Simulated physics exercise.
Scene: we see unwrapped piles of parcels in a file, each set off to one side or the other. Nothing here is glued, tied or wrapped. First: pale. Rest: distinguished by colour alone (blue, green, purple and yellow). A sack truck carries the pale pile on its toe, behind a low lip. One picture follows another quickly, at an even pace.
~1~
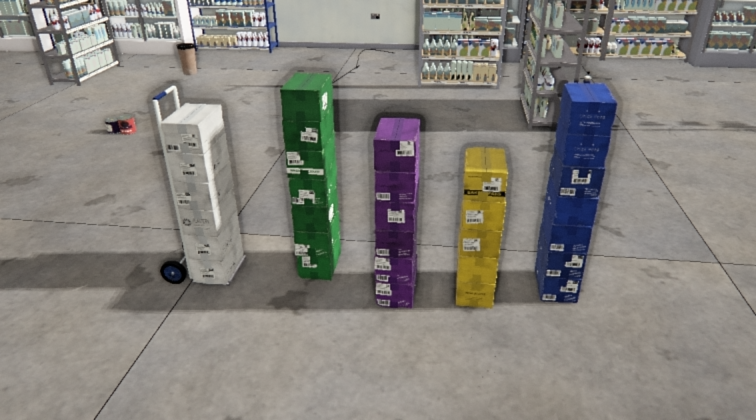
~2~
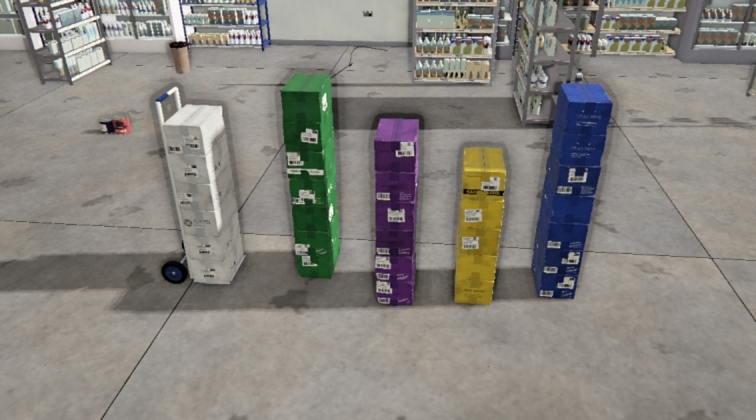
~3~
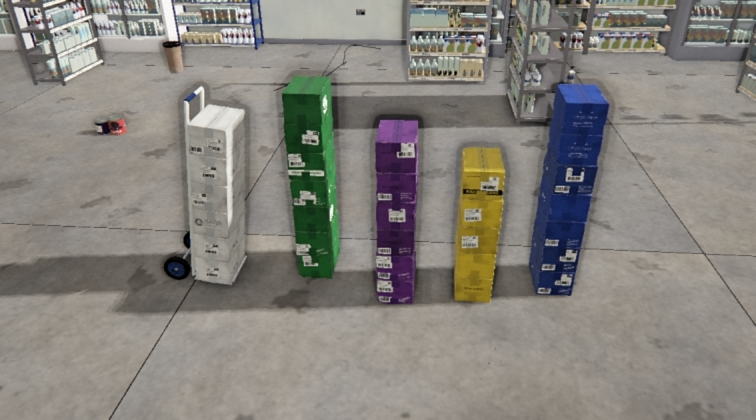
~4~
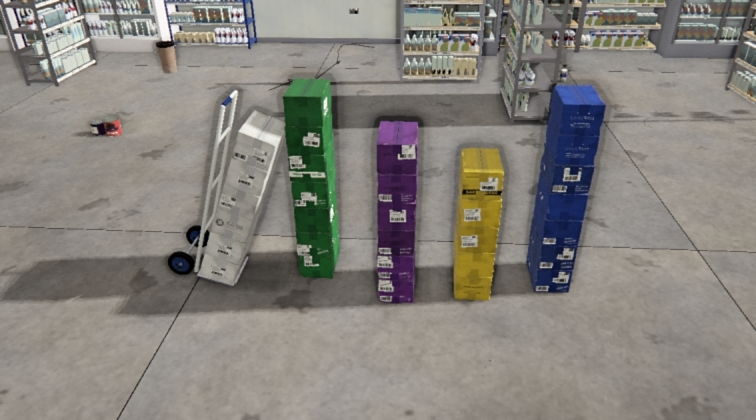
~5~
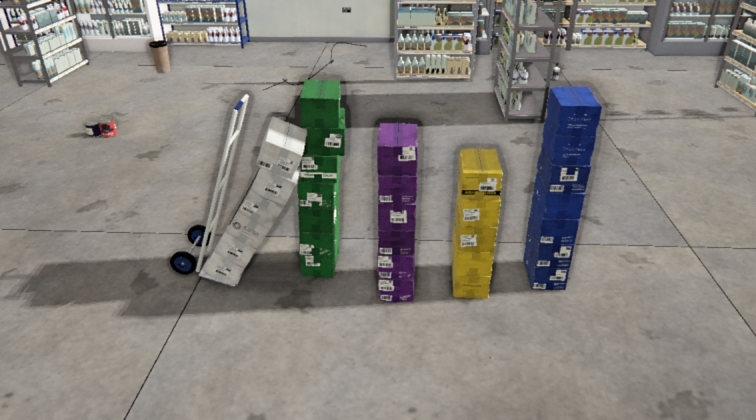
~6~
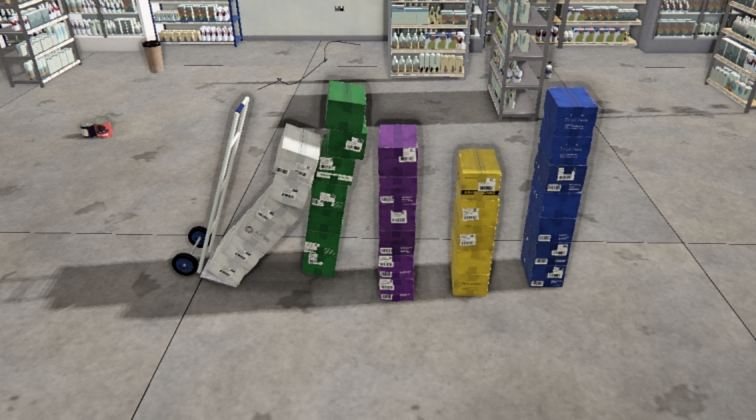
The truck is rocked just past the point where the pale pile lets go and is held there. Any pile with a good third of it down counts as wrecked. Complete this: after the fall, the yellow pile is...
It is wrecked.
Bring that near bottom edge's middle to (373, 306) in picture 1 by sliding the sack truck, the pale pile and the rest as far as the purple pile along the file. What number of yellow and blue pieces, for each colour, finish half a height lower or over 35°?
Tally - yellow 5; blue 7.
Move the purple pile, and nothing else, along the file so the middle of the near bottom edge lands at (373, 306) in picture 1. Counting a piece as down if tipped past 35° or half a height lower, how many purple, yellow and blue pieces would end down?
Colour by colour, I'd say purple 6, yellow 5 and blue 6.
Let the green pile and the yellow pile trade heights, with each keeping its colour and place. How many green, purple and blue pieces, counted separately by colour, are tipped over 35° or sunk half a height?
Green 4, purple 6, blue 7.
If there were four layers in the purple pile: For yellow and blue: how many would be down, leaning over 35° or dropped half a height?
Tally: Yellow = 5; blue = 7.
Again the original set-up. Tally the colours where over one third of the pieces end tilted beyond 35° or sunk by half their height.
Colour count: 4.
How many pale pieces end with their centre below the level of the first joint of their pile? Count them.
The pale count is 5.
Shortly afterwards, 6 of the pale pile down; none of the 5 yellow parcels down (6 of 25 in all colours); top yellow parcel tilted a little; top green parcel tilted well over, about its own height lower.
Next, 6 of the pale pile down; 5 of the 5 yellow parcels down (20 of 25 in all colours); top yellow parcel tilted a little, half its height lower; top green parcel on its side.
In the end, 6 of the pale pile down; 5 of the 5 yellow parcels down (24 of 25 in all colours); top yellow parcel on its side; top purple parcel upside down. From the last view, middles, top yellow parcel near (660, 296), top purple parcel near (623, 340).
